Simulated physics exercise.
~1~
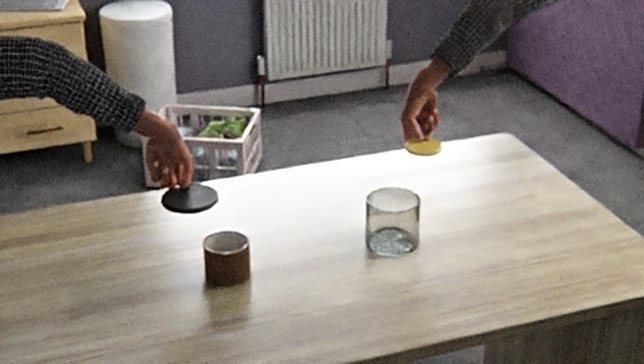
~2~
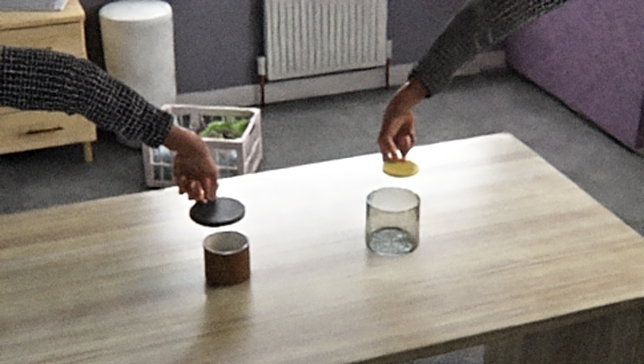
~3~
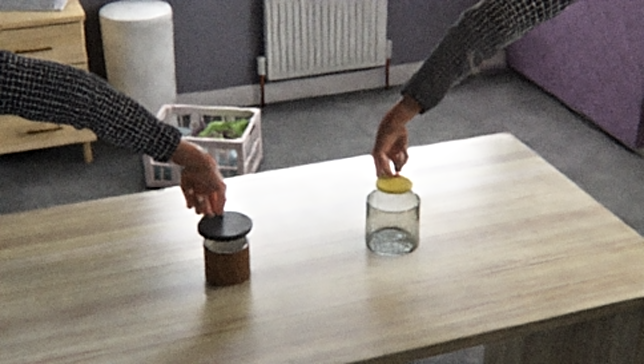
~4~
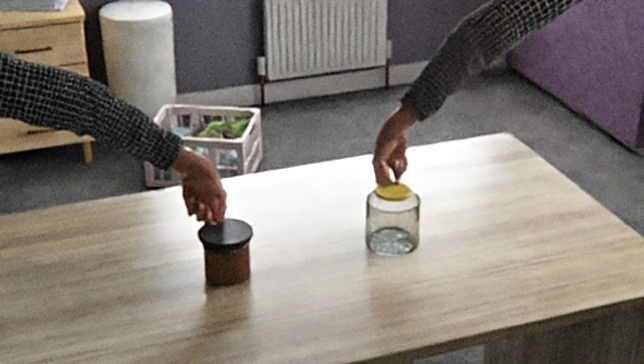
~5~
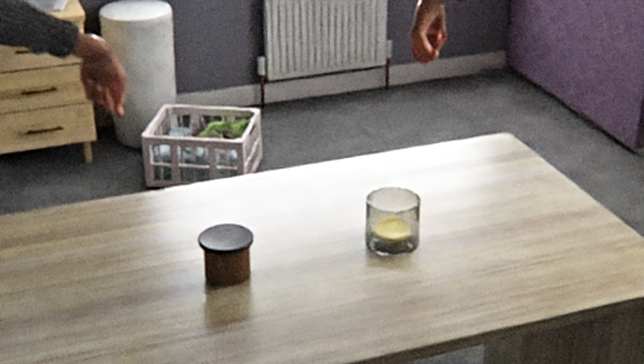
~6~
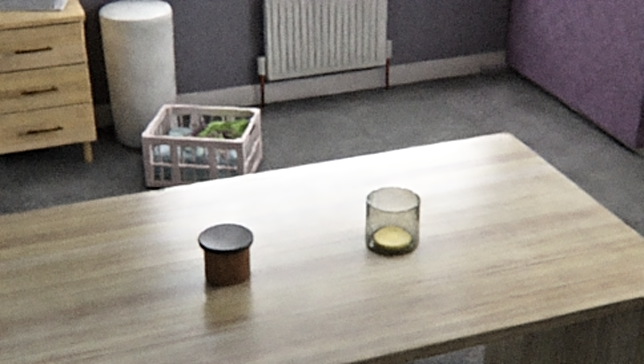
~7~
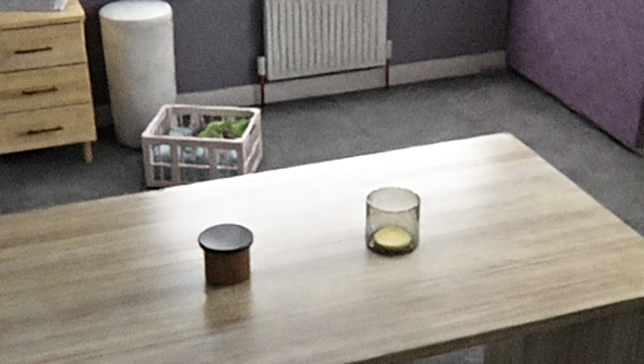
Two hands lower discs onto containers; the black one covers its pot, the yellow drops inside the glass.
